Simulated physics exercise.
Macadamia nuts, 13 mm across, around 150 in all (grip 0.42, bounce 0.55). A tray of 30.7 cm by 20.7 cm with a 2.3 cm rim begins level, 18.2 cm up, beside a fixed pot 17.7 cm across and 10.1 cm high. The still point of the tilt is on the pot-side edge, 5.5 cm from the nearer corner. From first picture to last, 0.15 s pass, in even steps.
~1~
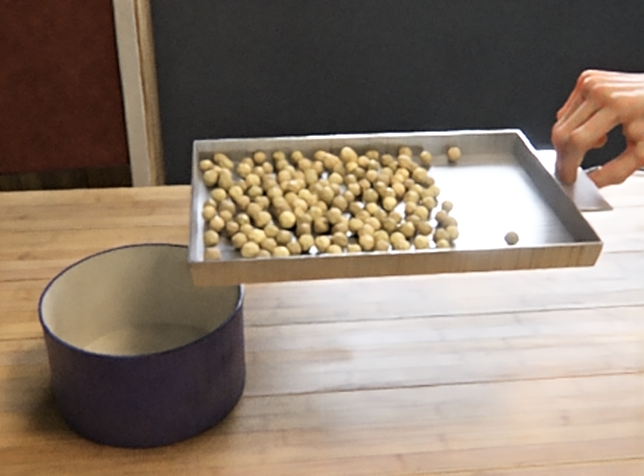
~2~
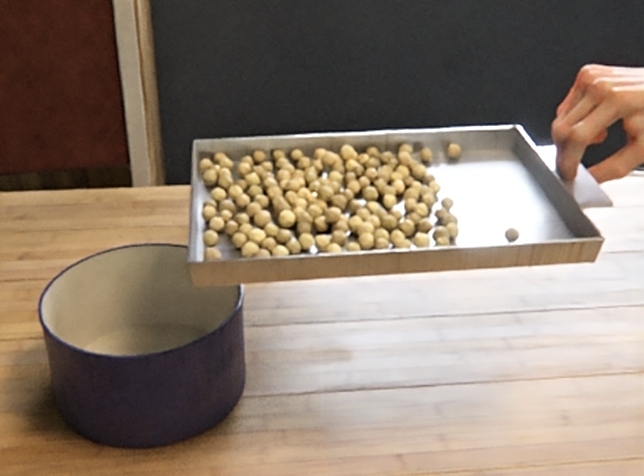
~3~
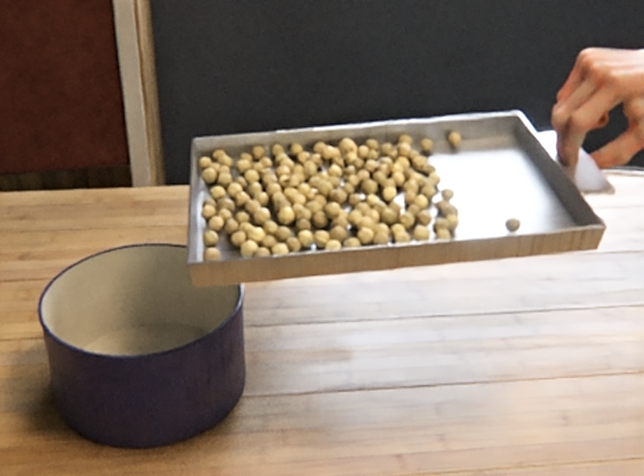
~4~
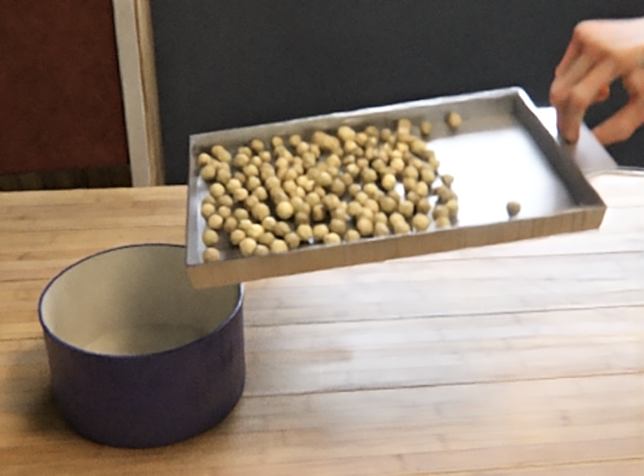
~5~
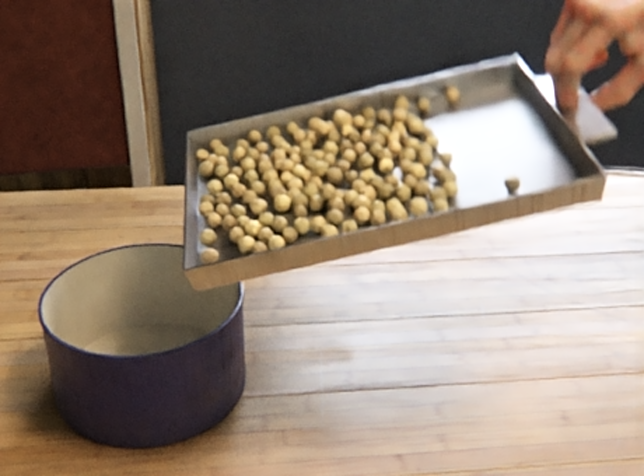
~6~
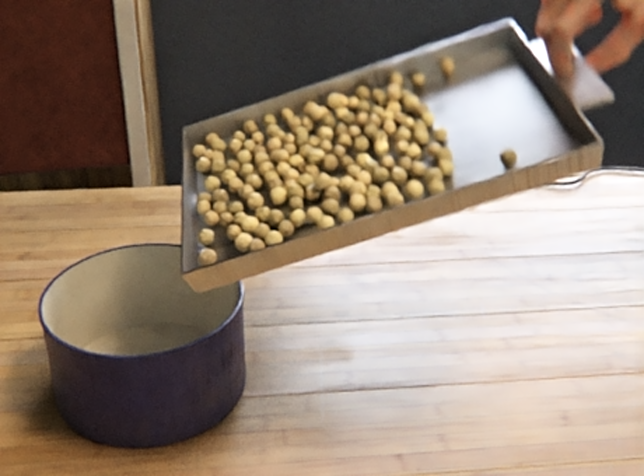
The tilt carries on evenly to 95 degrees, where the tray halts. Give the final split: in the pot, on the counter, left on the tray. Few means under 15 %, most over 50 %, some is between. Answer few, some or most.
In the pot: Some; on the counter: Most; left on the tray: Few.
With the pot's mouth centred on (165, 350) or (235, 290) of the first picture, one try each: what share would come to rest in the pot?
Some 75 and 0 per cent.
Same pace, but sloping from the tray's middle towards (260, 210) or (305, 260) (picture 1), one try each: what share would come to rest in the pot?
Some 75 and 0 per cent.
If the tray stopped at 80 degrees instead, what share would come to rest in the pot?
Then about 30 per cent.
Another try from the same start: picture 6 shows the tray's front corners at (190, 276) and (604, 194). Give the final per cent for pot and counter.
Pot 0, counter 100.
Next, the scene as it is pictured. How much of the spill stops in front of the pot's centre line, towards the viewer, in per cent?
Roughly 90 per cent.
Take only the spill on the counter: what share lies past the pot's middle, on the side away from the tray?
Roughly 80 per cent.
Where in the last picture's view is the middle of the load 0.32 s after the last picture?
Near (174, 182).
Then, 0.19 s after the last picture, tilt 58 degrees; the tray holds 100 %, the pot 0 %.
Then, 0.32 s after the last picture, tilt 84 degrees; the tray holds 100 %, the pot 0 %.
Then, 0.59 s after the last picture, tilt 95 degrees; the tray holds 10 %, the pot 25 %.
In the end, pot 35 %, counter 65 %, tray 0 %.
